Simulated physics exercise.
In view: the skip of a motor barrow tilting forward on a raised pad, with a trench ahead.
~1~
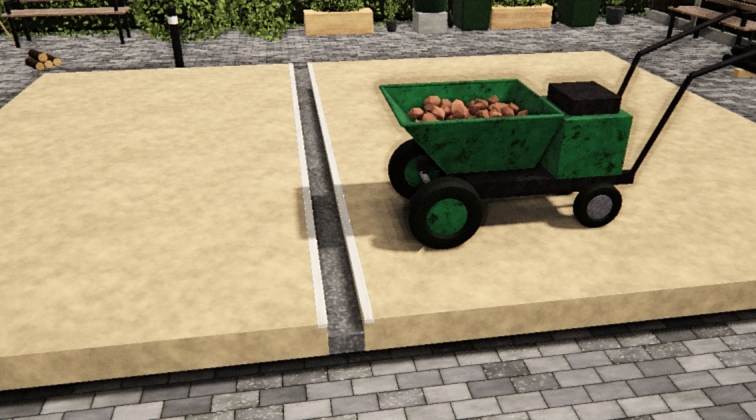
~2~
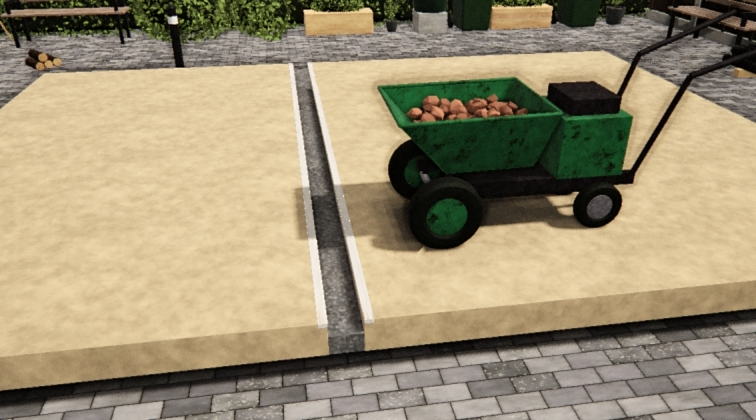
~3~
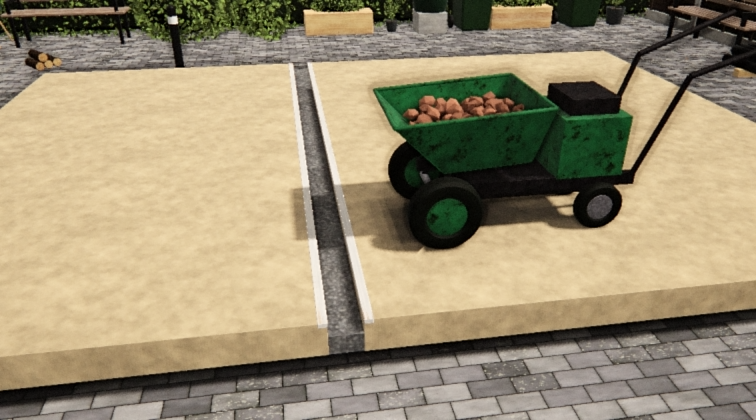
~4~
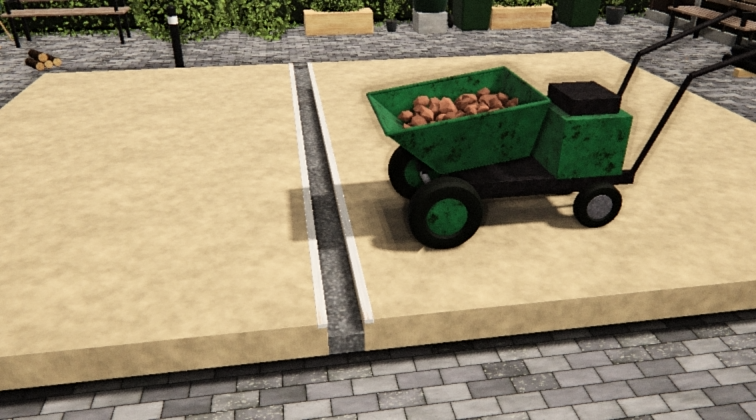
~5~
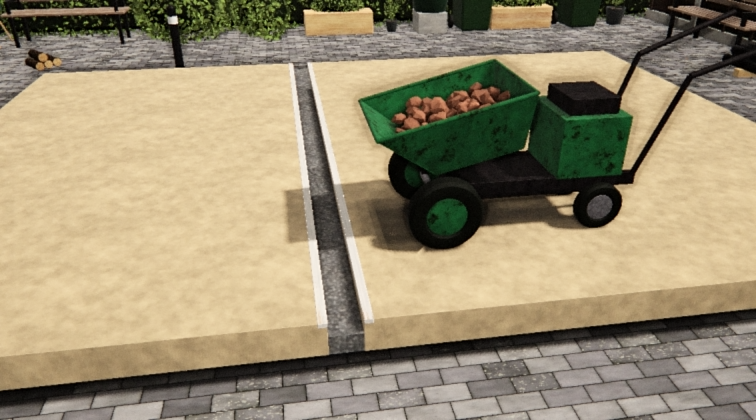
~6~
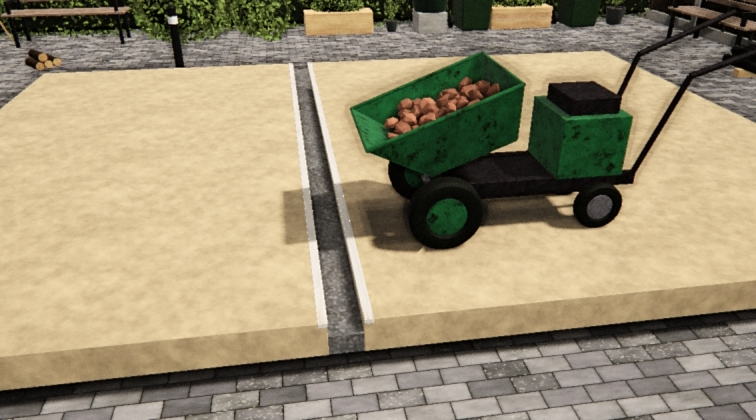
On a raised sandy pad in a paved yard, the green skip of a motor barrow loaded with reddish lumps tilting gradually forward to the left.
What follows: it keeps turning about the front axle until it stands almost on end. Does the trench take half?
The trench ends with less than half of it.
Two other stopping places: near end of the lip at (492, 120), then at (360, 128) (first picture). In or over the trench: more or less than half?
The first try: Not half. The second: Not half.
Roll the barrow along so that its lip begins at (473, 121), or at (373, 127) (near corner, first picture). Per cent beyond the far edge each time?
First some 0, then 70 per cent.
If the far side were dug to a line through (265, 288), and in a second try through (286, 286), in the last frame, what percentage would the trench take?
About 80 and 70 per cent.
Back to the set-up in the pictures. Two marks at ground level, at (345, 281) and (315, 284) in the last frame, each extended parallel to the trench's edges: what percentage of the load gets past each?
The first gives 70 %, the second 40 %.
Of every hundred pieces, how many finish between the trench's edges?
Near 30 %.
Soon, skip tipped steeply; all in the skip.
A while on, skip tipped right over; nearly all in the skip; a stray few in or heaped over the trench; a small part beyond it.
Towards the end, skip tipped right over; about a third in the skip; about a quarter in or heaped over the trench; about half beyond it.
Finally, skip tipped right over; about a quarter in the skip; about a quarter in or heaped over the trench; about half beyond it.
